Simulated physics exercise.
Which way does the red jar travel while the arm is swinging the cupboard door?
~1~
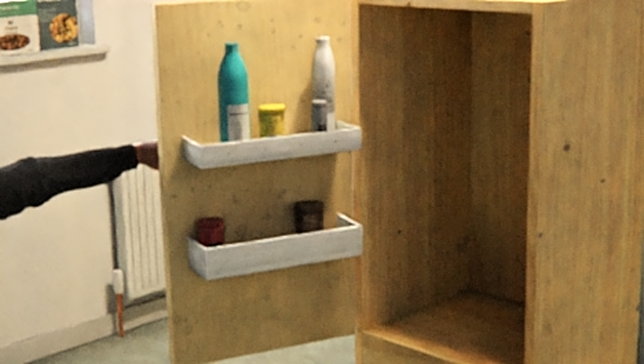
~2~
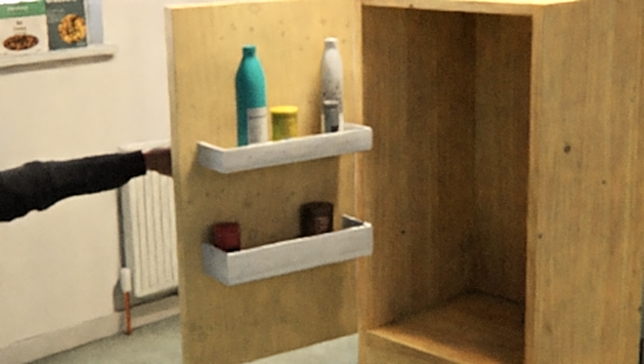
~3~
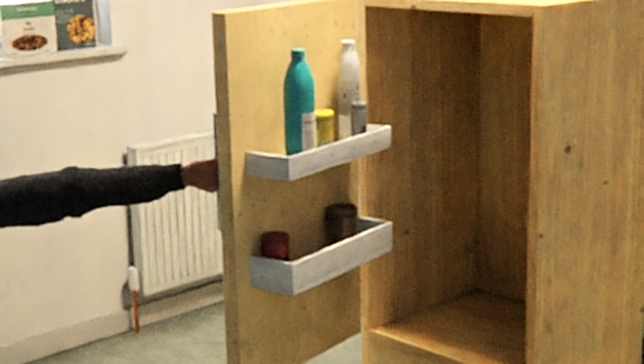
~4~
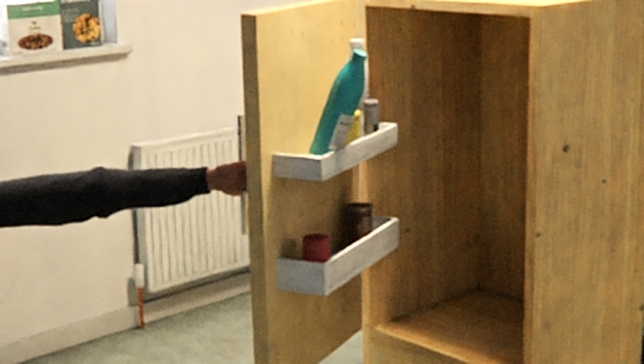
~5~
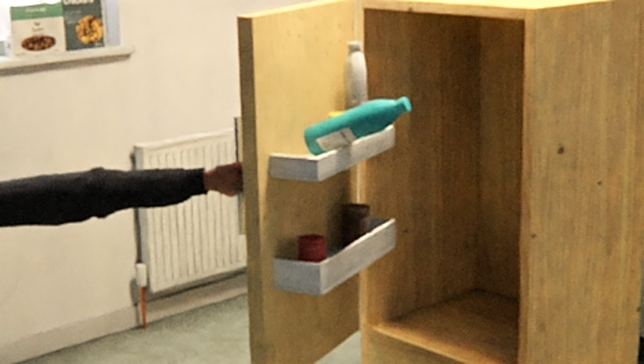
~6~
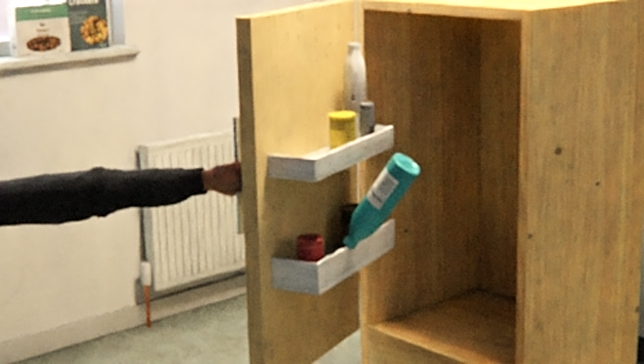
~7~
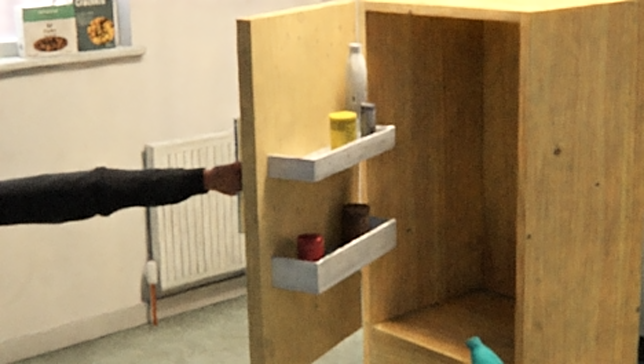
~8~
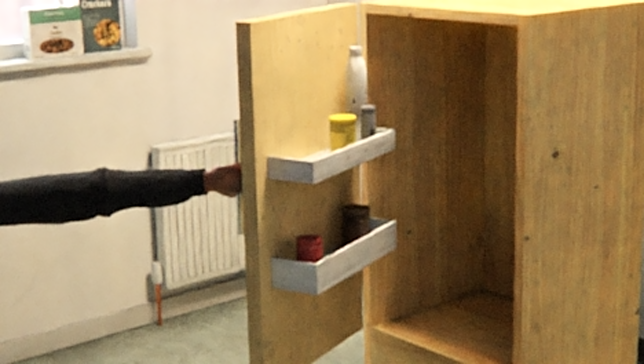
The red jar moves to the right, carried along in the lower rack as the door swings.
